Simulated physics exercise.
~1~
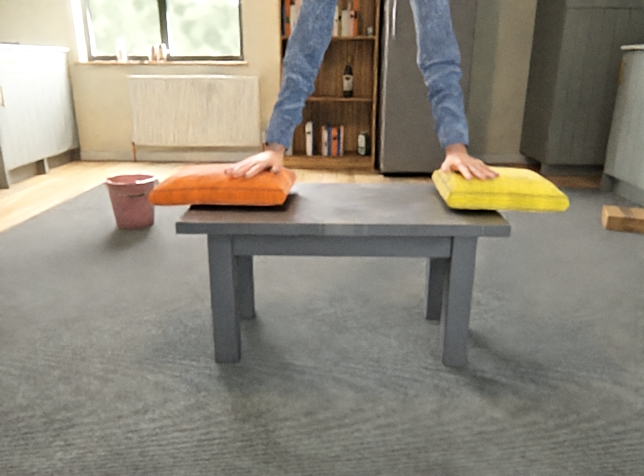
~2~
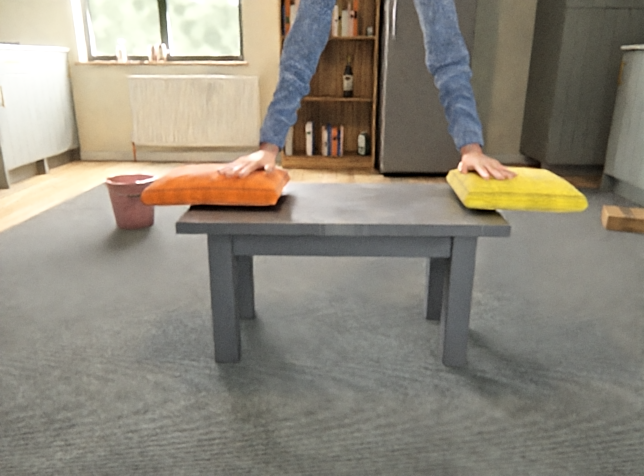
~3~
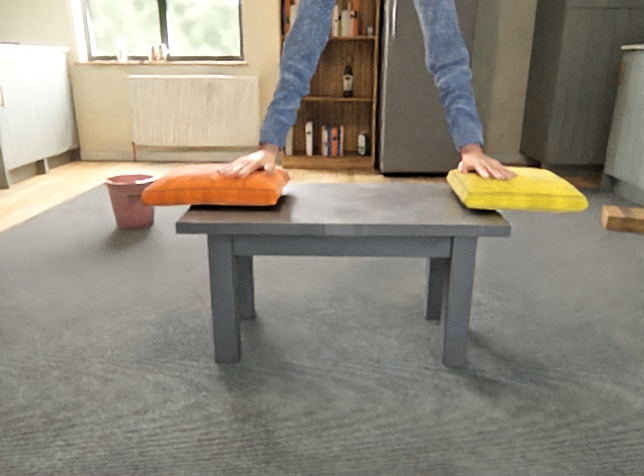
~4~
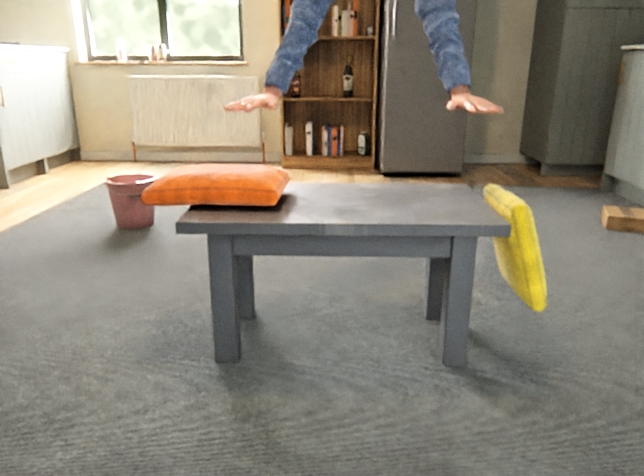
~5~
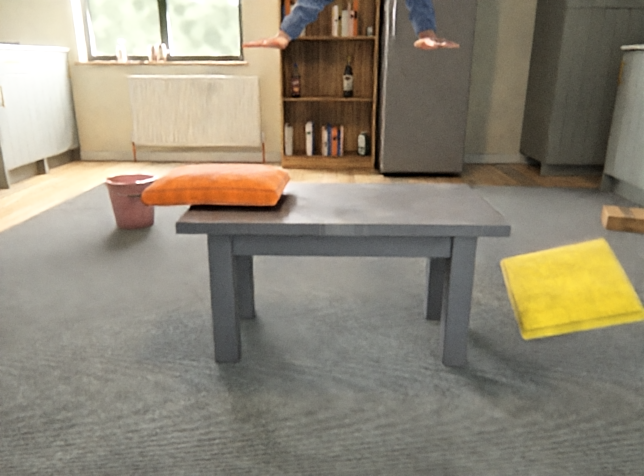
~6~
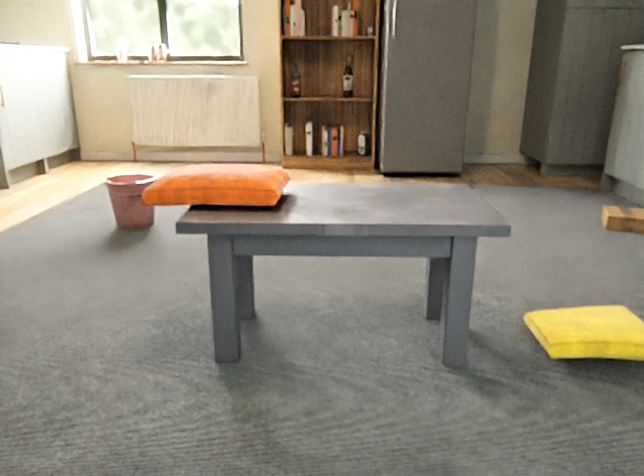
A yellow cushion and an orange pillow lie at opposite ends of a dark grey side table, each under a hand of someone in blue sleeves, seen from the front by a still camera. The table stands on a grey carpet, with a reddish bucket behind it to the left and a bookcase beyond. The hands push the two slightly farther apart, past the table's ends, then pause. They let go and lift away, and the yellow cushion tips off the right end, turning as it falls. It lands flat on the carpet, while the orange pillow stays overhanging the left end.
